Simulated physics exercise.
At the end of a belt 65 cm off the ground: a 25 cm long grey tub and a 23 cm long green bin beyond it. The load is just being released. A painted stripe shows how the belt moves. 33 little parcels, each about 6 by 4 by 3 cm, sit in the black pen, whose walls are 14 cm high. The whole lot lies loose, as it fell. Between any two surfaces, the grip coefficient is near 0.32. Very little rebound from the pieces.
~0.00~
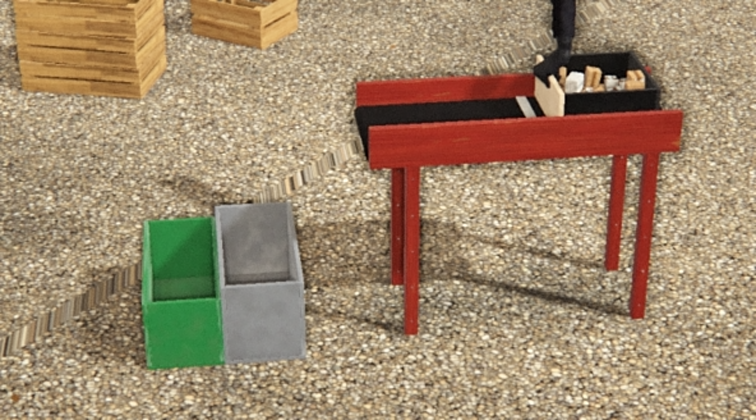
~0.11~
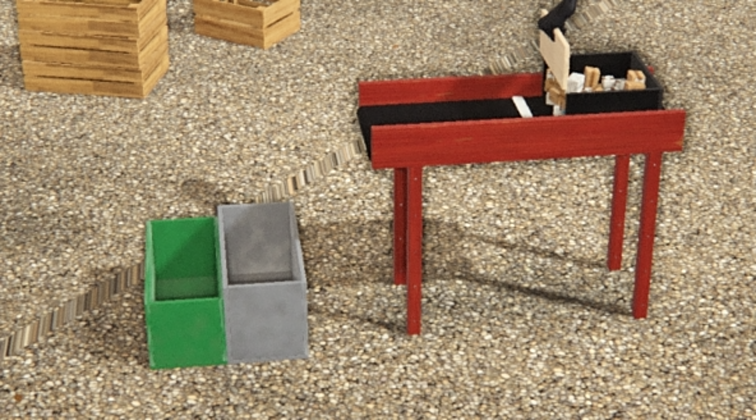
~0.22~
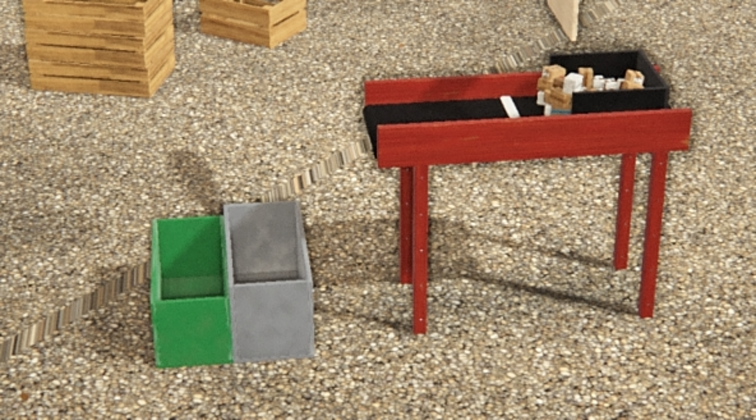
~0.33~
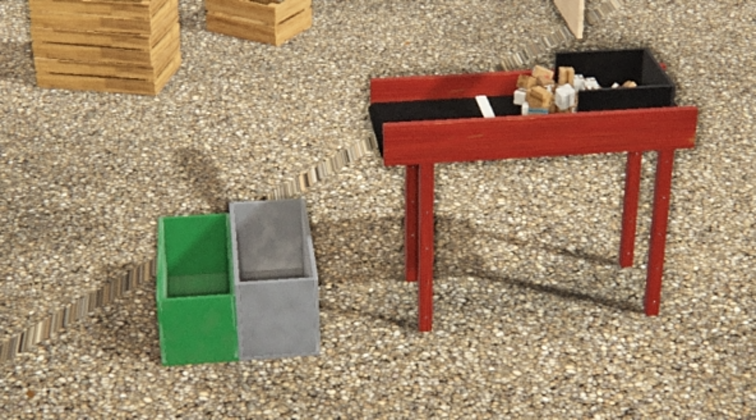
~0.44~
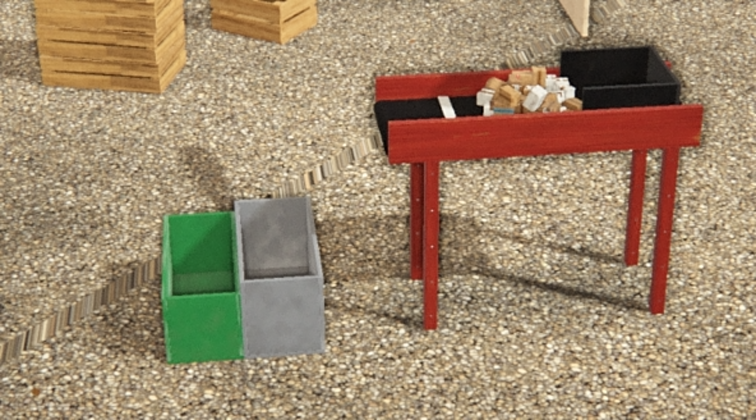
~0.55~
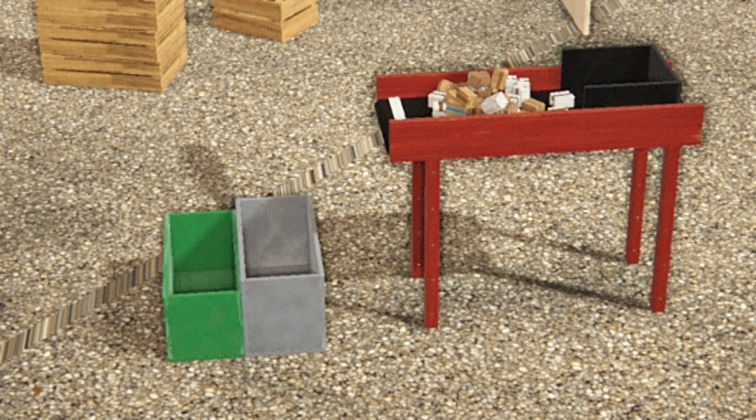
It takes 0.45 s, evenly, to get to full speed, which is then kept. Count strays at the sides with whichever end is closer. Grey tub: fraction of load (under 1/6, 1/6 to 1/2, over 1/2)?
It's going to be better than half.
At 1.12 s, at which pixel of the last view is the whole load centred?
Somewhere around pixel (258, 248) in the last view.
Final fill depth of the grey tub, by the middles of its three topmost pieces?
Roughly 12 centimetres.
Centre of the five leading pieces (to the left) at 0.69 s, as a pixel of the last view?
Their centre is around (380, 109).
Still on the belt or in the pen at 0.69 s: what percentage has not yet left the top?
Some 90 per cent.
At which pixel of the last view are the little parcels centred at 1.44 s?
Somewhere near (266, 296) in pixels.
After 0.69 s, 30 on the belt and 3 in the air.
After 0.87 s, 6 on the belt and 27 in the air.
After 1.12 s, 19 in the grey tub and 14 in the air.
Outcome (at 1.44 s), 29 in the grey tub and 4 in the green bin. Asked share, 29 of 33, 88 per cent.
